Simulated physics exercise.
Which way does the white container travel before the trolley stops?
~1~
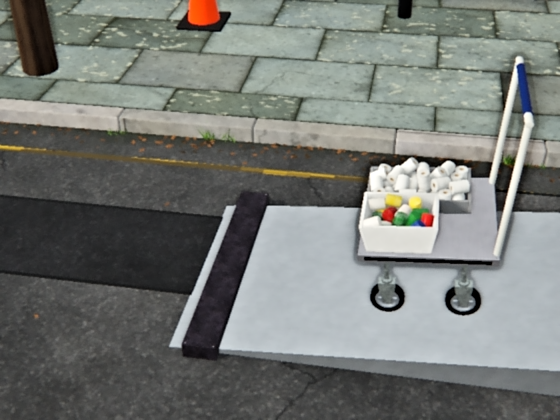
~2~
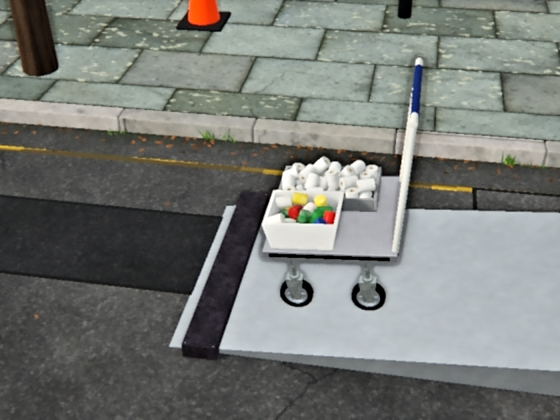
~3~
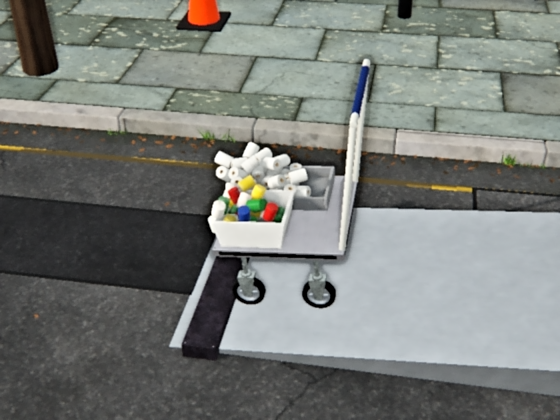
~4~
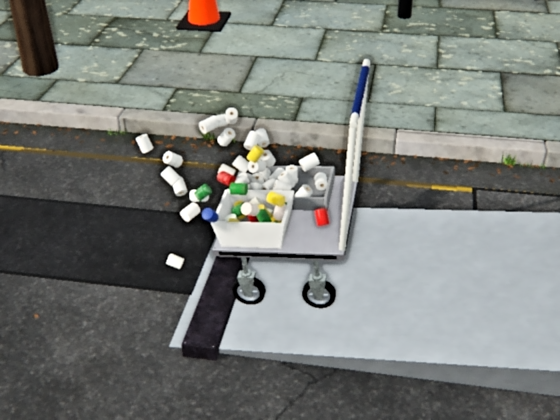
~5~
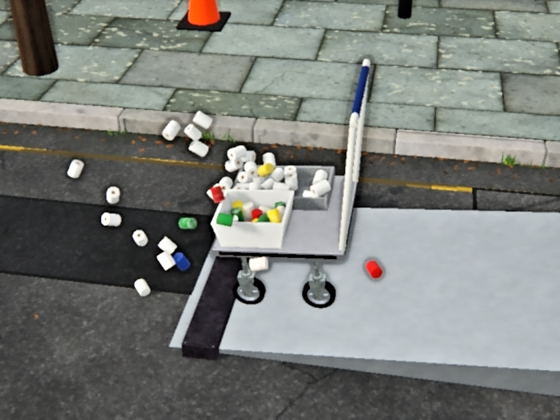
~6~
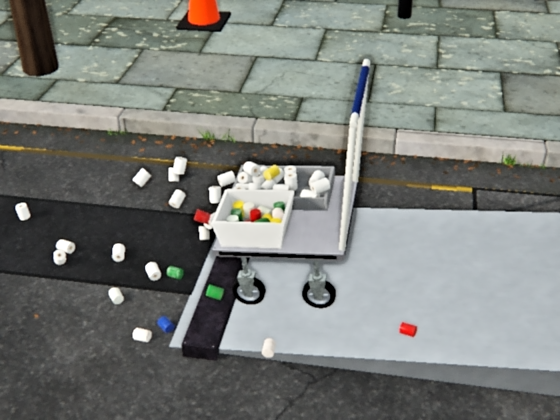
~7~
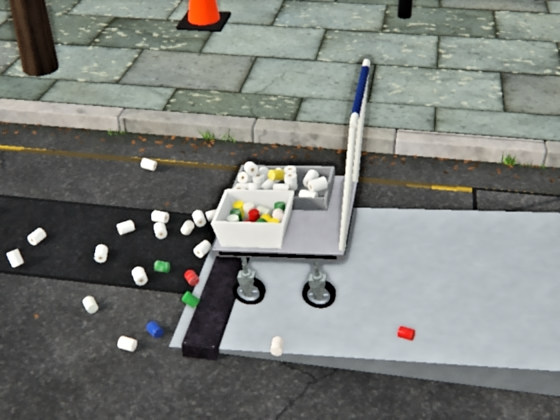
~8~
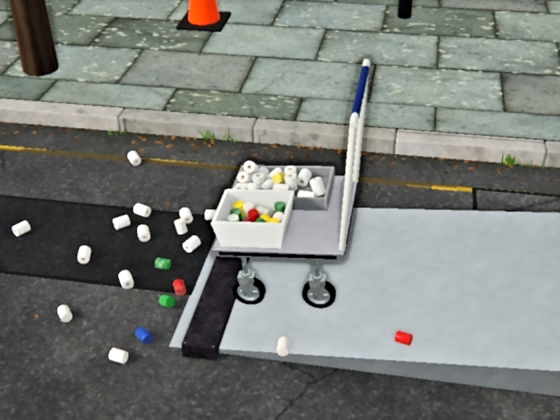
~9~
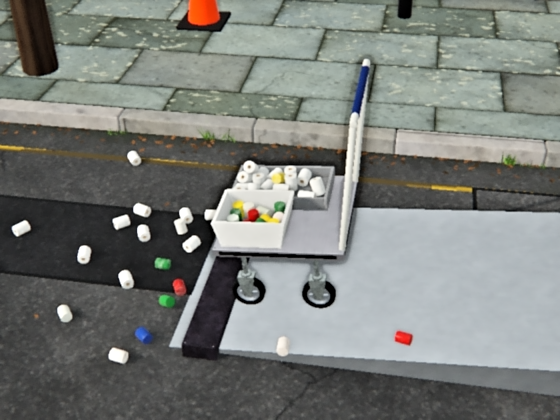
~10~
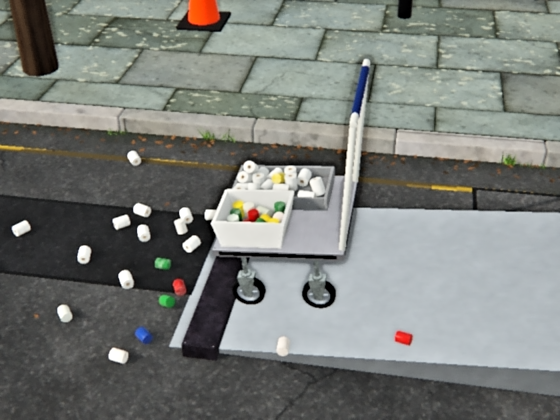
It travels to the left, riding on the trolley down the ramp until the trolley halts near the dark strip.
